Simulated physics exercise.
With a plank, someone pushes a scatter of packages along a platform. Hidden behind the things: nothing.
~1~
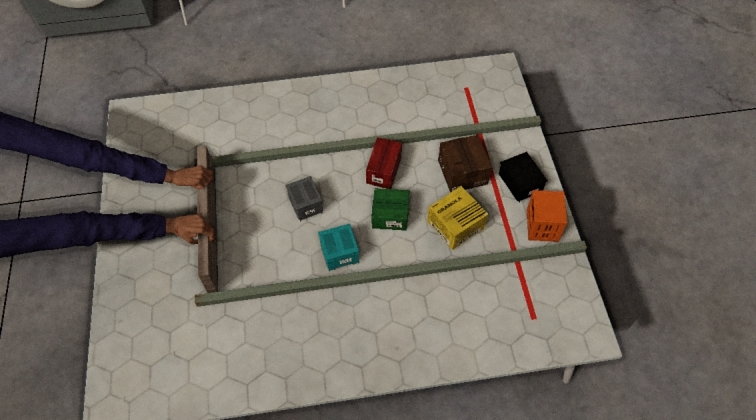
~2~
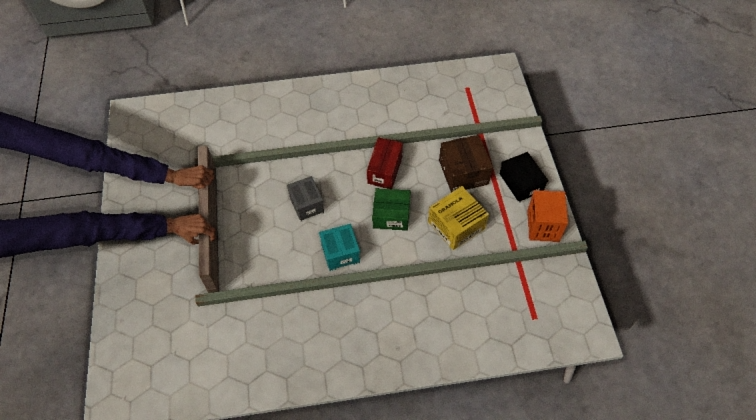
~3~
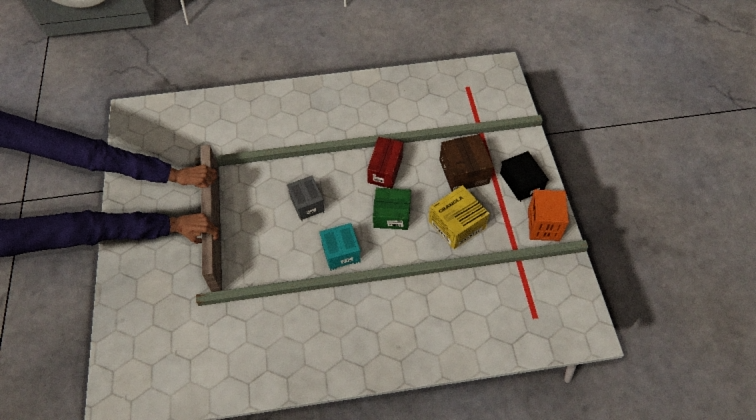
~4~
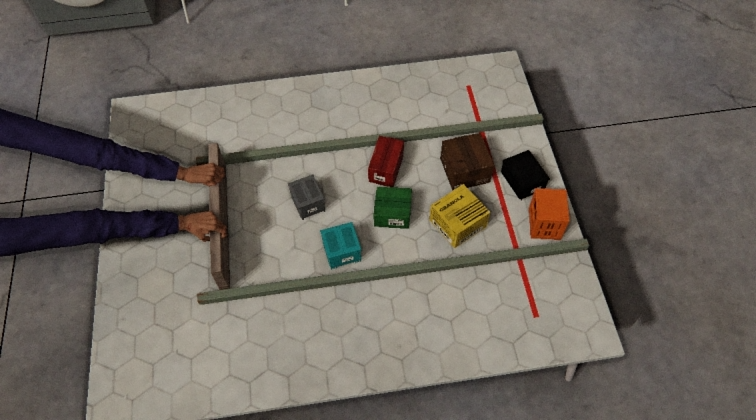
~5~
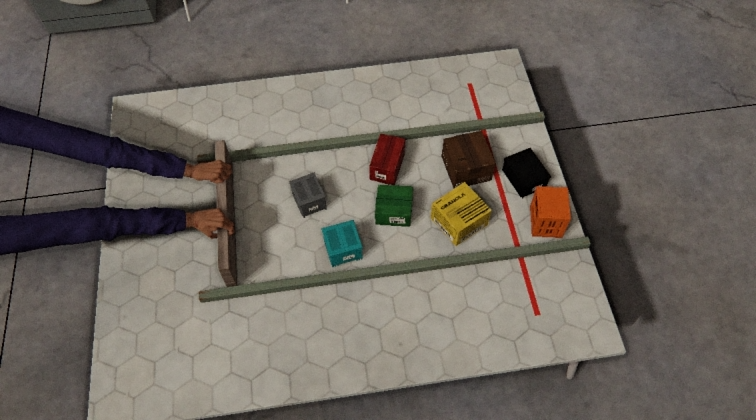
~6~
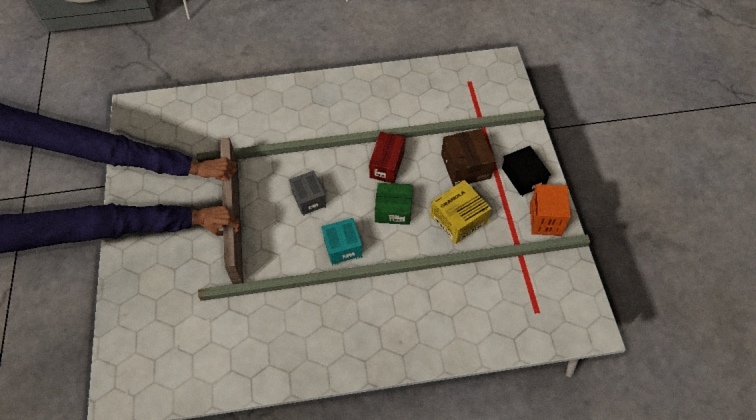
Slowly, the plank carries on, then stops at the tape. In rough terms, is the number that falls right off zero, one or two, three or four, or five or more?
Looks to me like the count going over is a one or a two.
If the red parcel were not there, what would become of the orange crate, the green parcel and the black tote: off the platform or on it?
I'd say the orange crate gets knocked off, the green parcel stays aboard and the black tote gets knocked off.
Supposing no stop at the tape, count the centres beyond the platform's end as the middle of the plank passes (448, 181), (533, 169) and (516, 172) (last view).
Respectively, 0, 5 and 4.
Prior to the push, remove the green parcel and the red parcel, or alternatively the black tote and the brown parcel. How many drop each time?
Falls come to 1 the first time and 1 the other time.
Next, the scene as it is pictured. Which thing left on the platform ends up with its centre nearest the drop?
The yellow box is the one.
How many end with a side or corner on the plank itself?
The count in contact is 3.
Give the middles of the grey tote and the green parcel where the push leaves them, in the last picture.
Roughly at (510, 164) and at (540, 187), in that order.
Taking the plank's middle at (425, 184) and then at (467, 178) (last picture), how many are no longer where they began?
First position 6; second position 8.
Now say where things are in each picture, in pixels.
In the first picture, orange crate (546, 216); black tote (522, 177); brown parcel (464, 164); plank (207, 218); tape (497, 191).
In the second picture, black tote (523, 177); red parcel (385, 163).
In the third picture, brown parcel (466, 163); green parcel (392, 209).
In the fourth picture, orange crate (548, 214); grey tote (307, 197).
In the fifth picture, black tote (526, 173); plank (226, 212).
In the sixth picture, orange crate (549, 210); black tote (525, 171); brown parcel (467, 158); plank (232, 210); tape (500, 185).
Soon after, none off yet; orange crate at rest near (549, 210); black tote at rest near (525, 171); brown parcel at rest near (467, 158).
After that, none off yet; orange crate displaced about its own width near (571, 208); black tote displaced a little near (544, 172); brown parcel displaced about its own width near (499, 150).
In the end, the number that fall off is one or two; gone, black tote and orange crate.
